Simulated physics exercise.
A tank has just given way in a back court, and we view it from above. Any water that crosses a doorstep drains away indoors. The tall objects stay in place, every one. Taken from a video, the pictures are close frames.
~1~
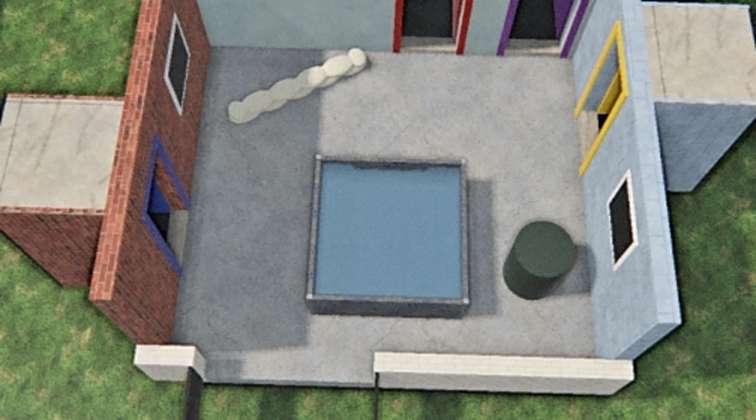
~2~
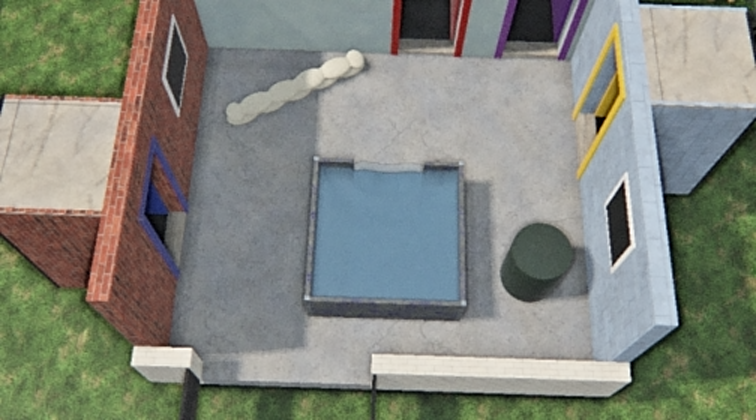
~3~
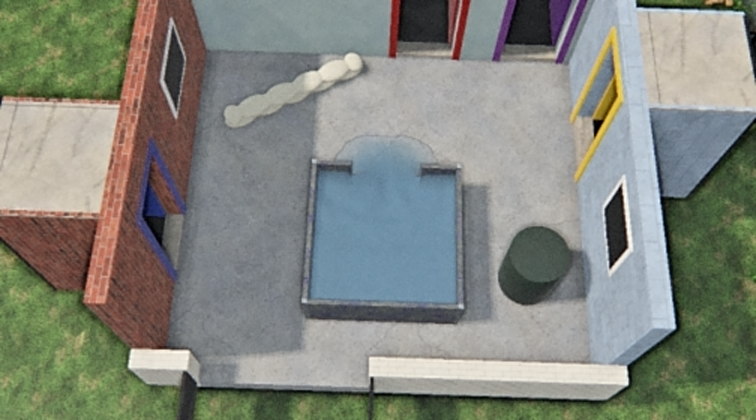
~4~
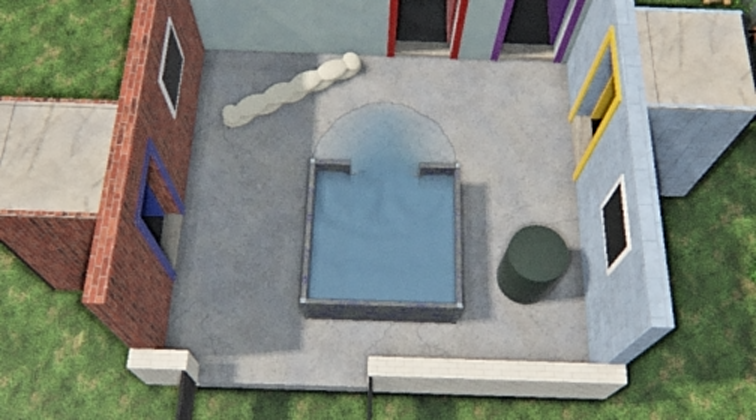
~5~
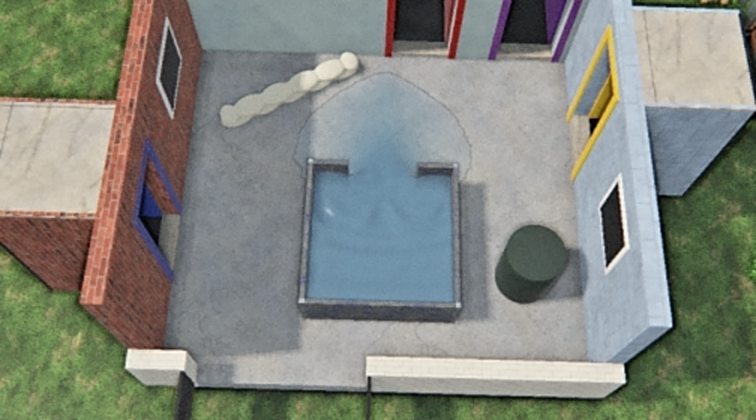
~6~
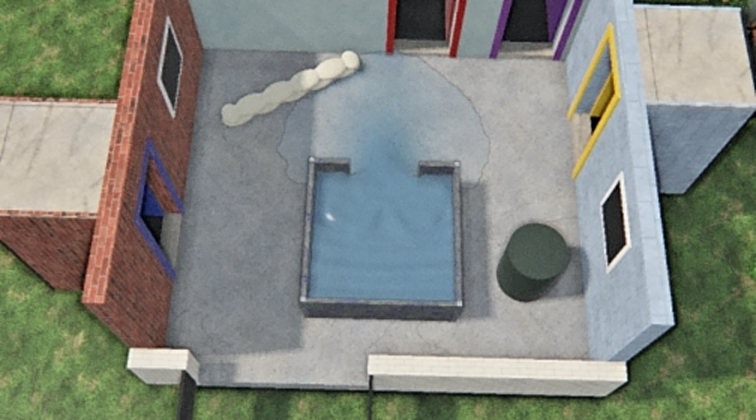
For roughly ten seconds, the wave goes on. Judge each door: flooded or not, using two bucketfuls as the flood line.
Outcome: The blue door copes honestly; the purple door gets overwhelmed honestly; the red door gets overwhelmed honestly; the yellow door copes honestly.
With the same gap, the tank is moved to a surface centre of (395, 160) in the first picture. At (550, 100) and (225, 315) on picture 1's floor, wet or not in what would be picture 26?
In that order: Submerged and untouched.
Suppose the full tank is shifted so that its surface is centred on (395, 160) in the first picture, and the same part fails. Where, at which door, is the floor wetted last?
Answer: The blue-painted one.
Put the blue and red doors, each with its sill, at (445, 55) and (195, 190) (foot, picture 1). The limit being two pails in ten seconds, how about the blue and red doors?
Taking them in turn, the blue one tops the two-pail mark and the red one falls short.
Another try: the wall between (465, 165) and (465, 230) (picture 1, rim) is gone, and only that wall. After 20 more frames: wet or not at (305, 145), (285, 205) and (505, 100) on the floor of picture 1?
As listed: Clear, dry, awash.
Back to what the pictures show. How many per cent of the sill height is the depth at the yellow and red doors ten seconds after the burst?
Approx. 30 % followed by 80 %.
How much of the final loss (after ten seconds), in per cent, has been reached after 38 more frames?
By my reckoning, 65 %.
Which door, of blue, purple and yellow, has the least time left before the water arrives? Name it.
The purple-painted one is the one.
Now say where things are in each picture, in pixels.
In the first frame, still water in the open tank at (389, 229).
In the second frame, the front is at a hidden place, out from the gap on the open tank's far side.
In the third frame, the front is at (356, 143), out from the gap on the open tank's far side.
In the fourth frame, the front is at (390, 106), out from the gap on the open tank's far side.
In the fifth frame, the front is at (389, 77), out from the gap on the open tank's far side.
In the sixth frame, water pours out on the open tank's far side and has run to (409, 57).
A moment on, water covers 25 % of the floor; the blue door not reached, the purple door not reached, the red door over two buckets in, the yellow door not reached.
Next, water covers 40 % of the floor; the blue door not reached, the purple door wet at the sill, nothing in, the red door far over two buckets in, the yellow door not reached.
Then, water covers 60 % of the floor; the blue door wet at the sill, nothing in, the purple door under two buckets in, the red door far over two buckets in, the yellow door wet at the sill, nothing in.
Later, water covers 85 % of the floor; the blue door wet at the sill, nothing in, the purple door over two buckets in, the red door far over two buckets in, the yellow door wet at the sill, nothing in.
In the end, water covers 90 % of the floor; the blue door wet at the sill, nothing in, the purple door over two buckets in, the red door far over two buckets in, the yellow door wet at the sill, nothing in.
